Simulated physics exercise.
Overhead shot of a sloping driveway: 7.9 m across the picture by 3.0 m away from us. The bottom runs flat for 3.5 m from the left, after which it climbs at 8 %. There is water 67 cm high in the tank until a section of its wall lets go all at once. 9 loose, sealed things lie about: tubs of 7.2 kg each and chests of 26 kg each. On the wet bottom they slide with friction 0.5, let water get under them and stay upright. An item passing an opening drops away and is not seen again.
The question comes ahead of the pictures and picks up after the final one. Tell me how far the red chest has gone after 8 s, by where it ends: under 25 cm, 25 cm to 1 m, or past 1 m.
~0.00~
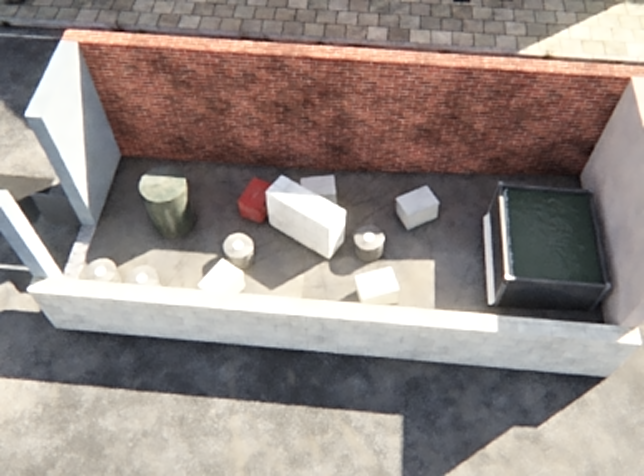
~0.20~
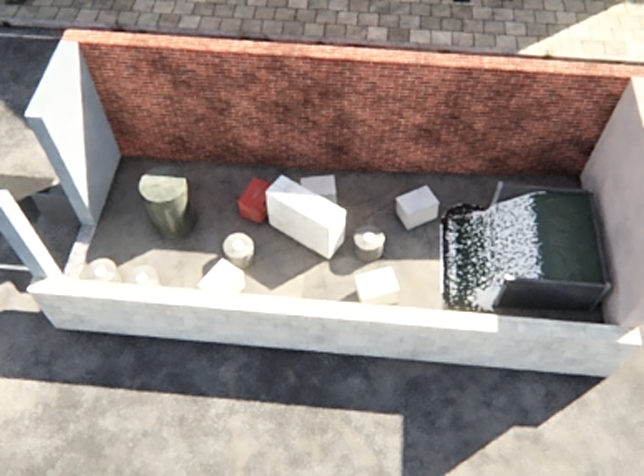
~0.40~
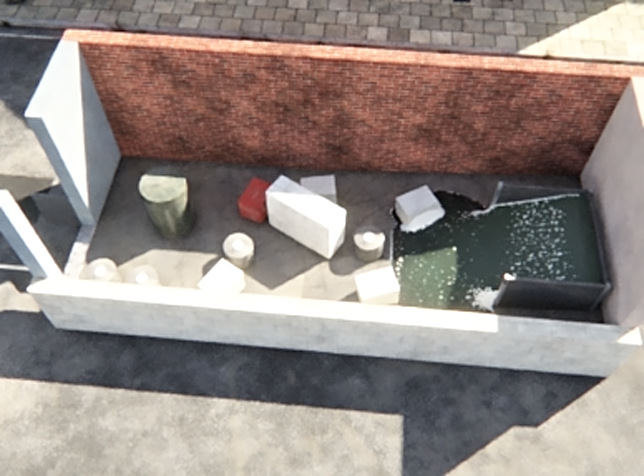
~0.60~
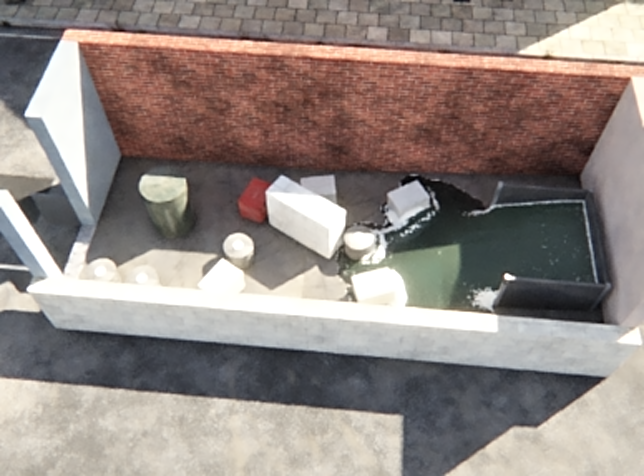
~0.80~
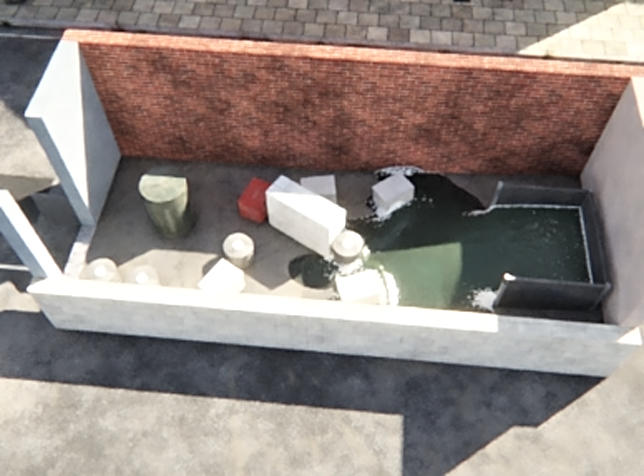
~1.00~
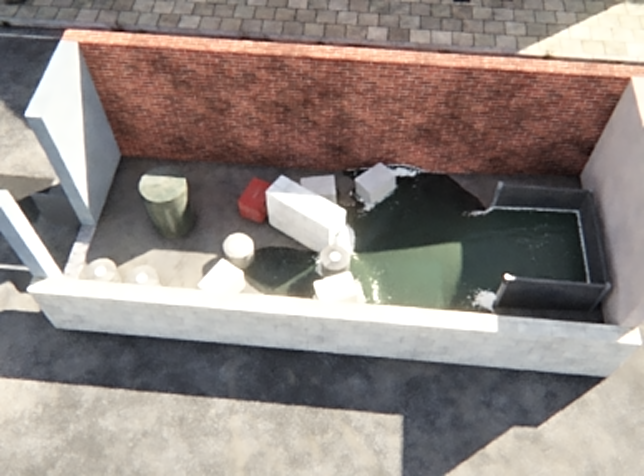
Looks like it gets shoved a little.
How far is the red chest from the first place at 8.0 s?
Some 80 cm, give or take.
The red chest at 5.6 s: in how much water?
Roughly 6 cm deep.
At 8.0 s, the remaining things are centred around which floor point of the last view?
Close to (171, 250).
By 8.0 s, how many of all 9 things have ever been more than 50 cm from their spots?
I make it 9.
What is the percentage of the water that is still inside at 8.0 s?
56 % or so.
After 1.6 s the red chest is near (255, 193), 0.0 m from its start, aground; 0 of 9 are out; 2 afloat.
After 3.6 s the red chest is near (221, 219), 0.7 m from its start, aground; 5 of 9 are out; 3 afloat.
After 5.6 s the red chest is near (226, 223), 0.7 m from its start, aground; 5 of 9 are out; 2 afloat.
After 8.0 s the red chest is near (226, 223), 0.7 m from its start, aground; 6 of 9 are out; 1 afloat.
